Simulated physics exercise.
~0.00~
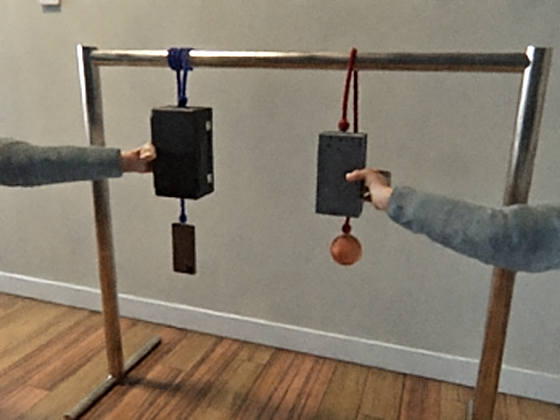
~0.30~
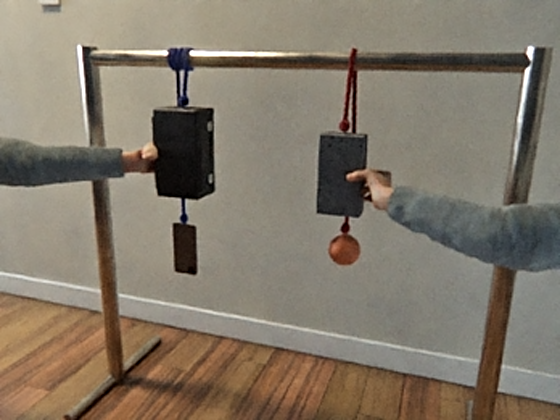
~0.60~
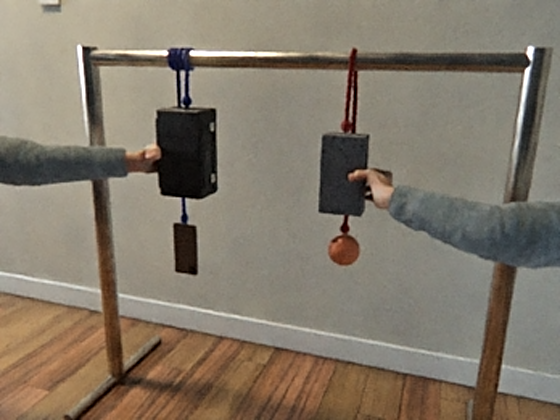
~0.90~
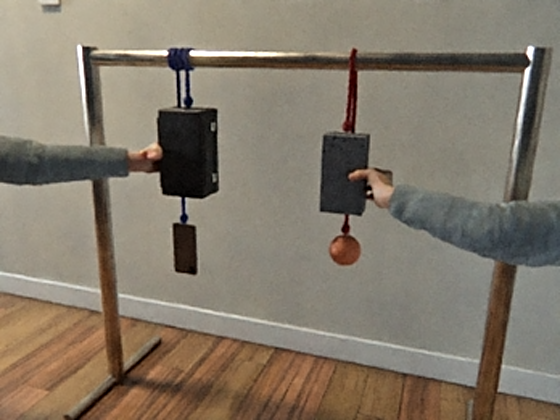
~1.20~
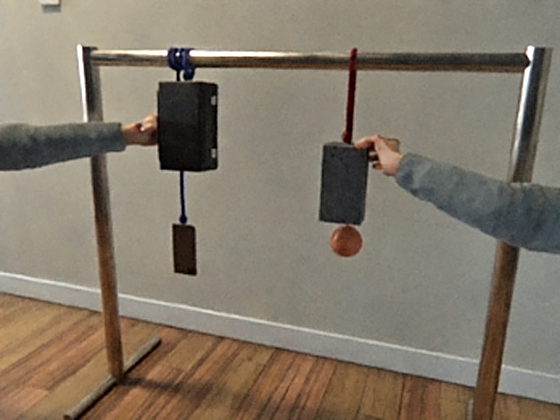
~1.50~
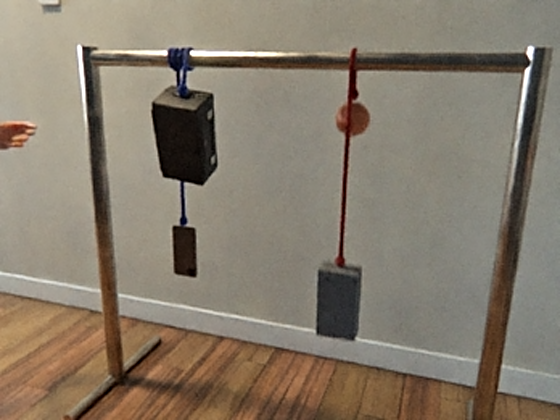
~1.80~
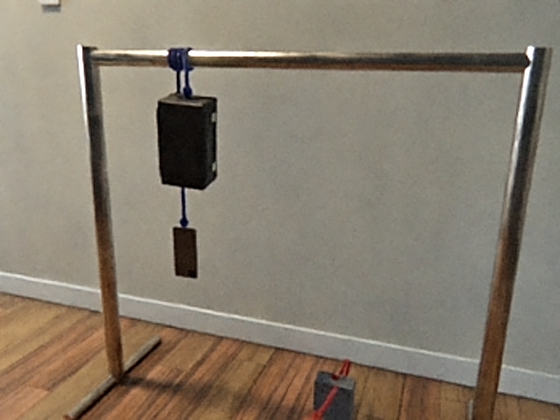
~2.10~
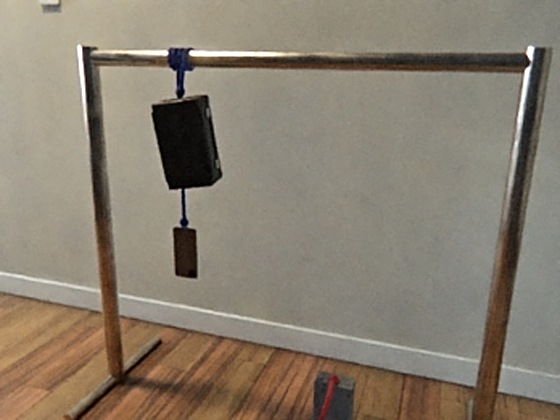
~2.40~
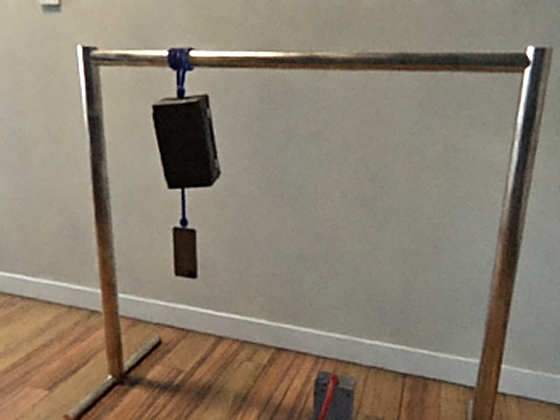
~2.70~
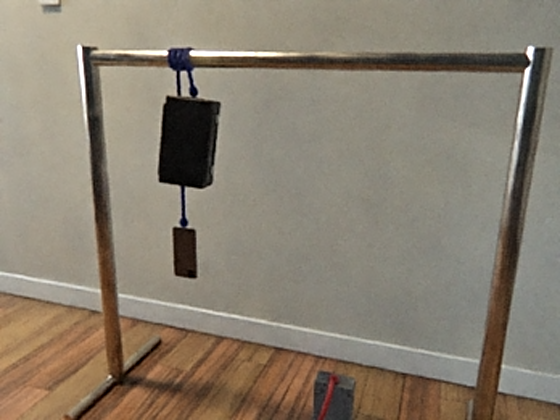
At the start, two hands steady a black case on a blue cord and a gray paver on a red cord, both hanging from a metal bar. A small flat block dangles beneath the case, and an orange ball hangs under the paver. The hands let go and draw back, and the paver drops while the ball rises toward the bar. The paver lands on the wooden floor with the red cord slack around it, off the bar. The black case tilts and sways slightly but stays hanging, with the small block still below it.
